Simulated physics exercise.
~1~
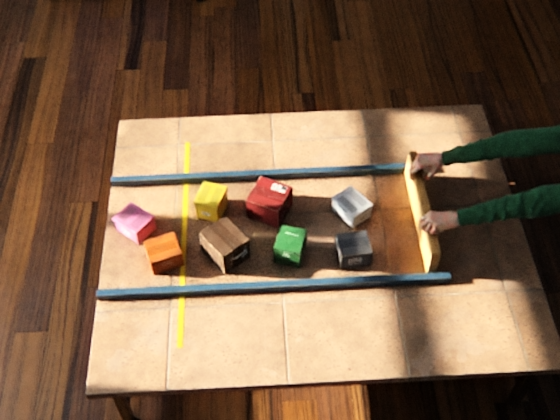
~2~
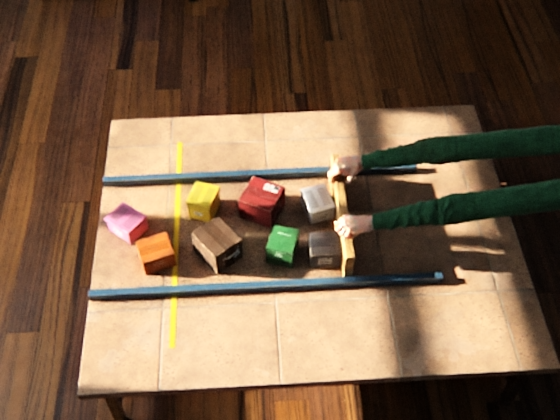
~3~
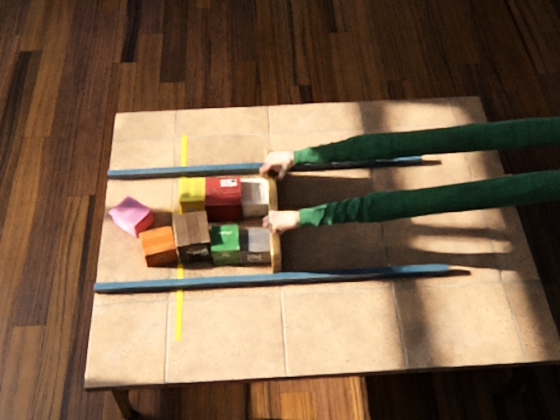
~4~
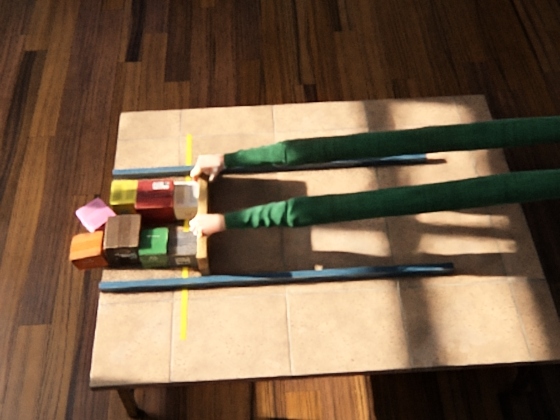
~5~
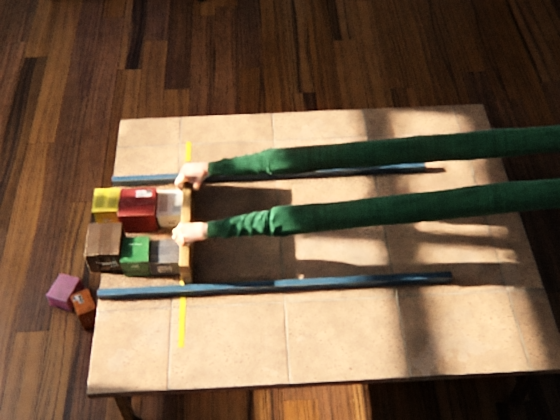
The clip opens on eight boxes and blocks scattered between two blue battens on a tiled platform, with two green-sleeved arms holding a plank upright at the right. The hands push the plank left until it meets the white and grey boxes. Those boxes slide into the red and green ones, and the group packs together, nudging the yellow one. As the push continues, the whole cluster crosses the yellow tape and crowds the pink and orange blocks at the left edge. Finally the plank reaches the tape, the pink and orange blocks lie off the platform, and the other six remain on it.
